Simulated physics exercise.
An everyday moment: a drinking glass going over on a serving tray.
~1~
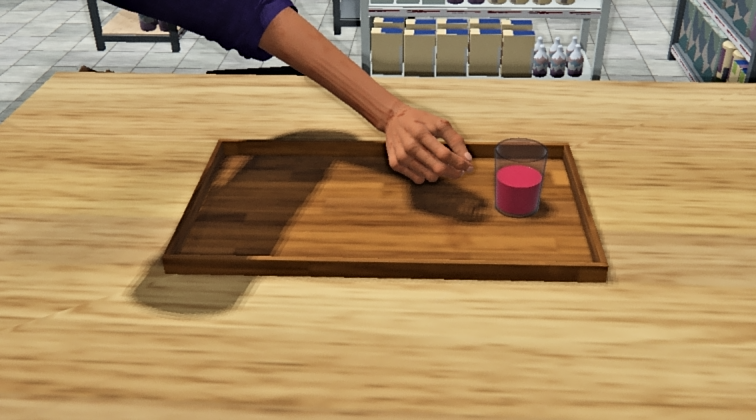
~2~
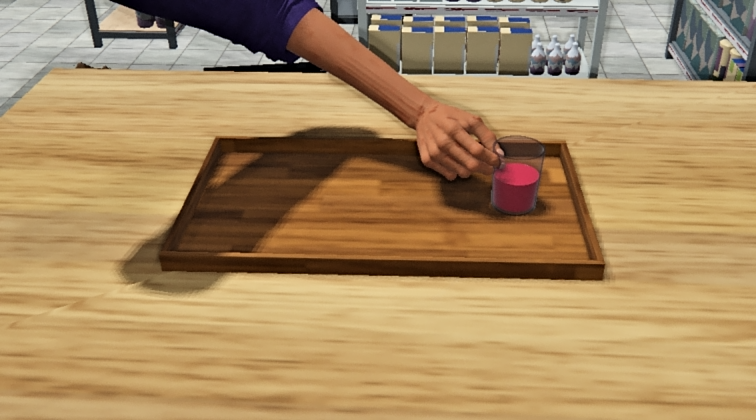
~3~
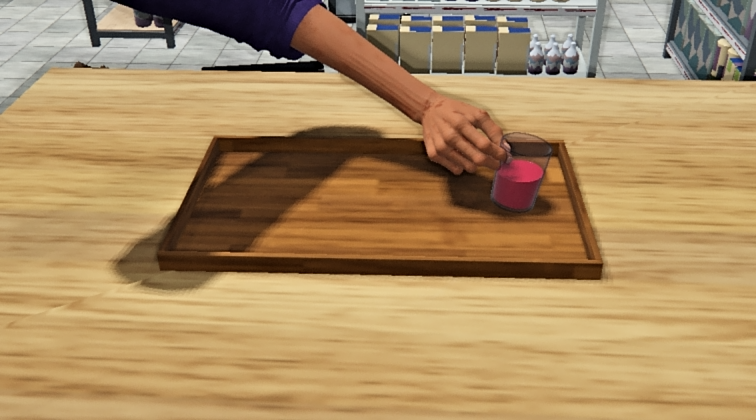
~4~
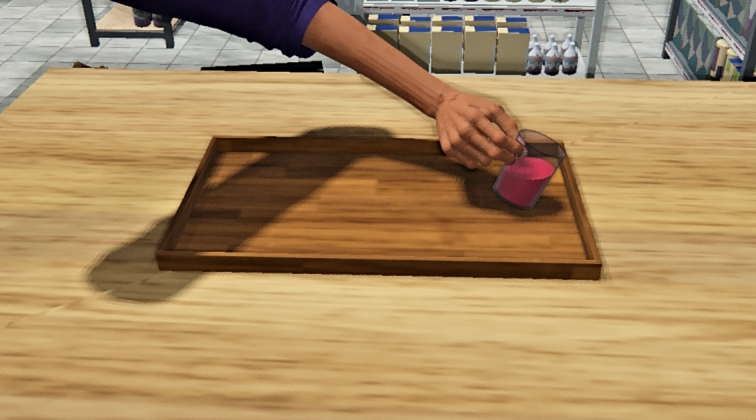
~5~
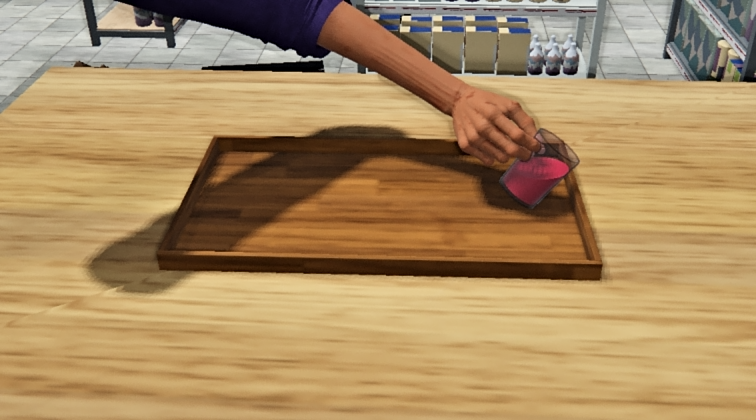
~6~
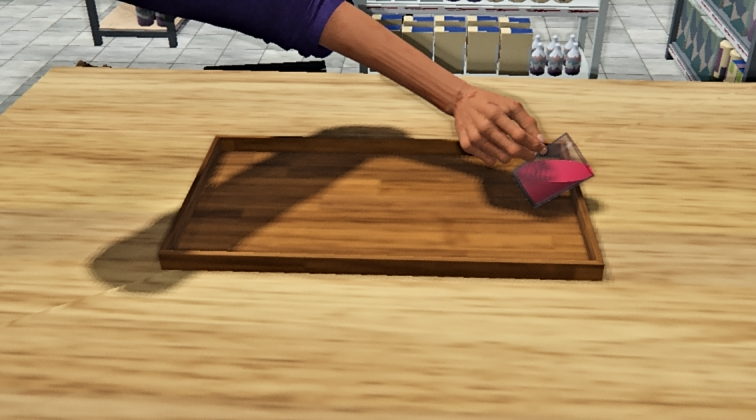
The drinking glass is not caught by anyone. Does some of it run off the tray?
Not contained.
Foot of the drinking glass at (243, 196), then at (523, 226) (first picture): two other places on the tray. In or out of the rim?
One: It is held by the rim. Two: It gets out on to the top.
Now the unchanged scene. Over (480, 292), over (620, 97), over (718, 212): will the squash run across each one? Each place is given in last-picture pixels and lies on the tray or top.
Point 1 avoided; point 2 avoided; point 3 met by the spill.
Next, the drinking glass lies across the rim; the puddle covers about as much as a plate; the table is getting wet.
After that, the puddle covers about as much as a tray; the table is getting wet.
Finally, the puddle covers about as much as a tray; the table is getting wet.
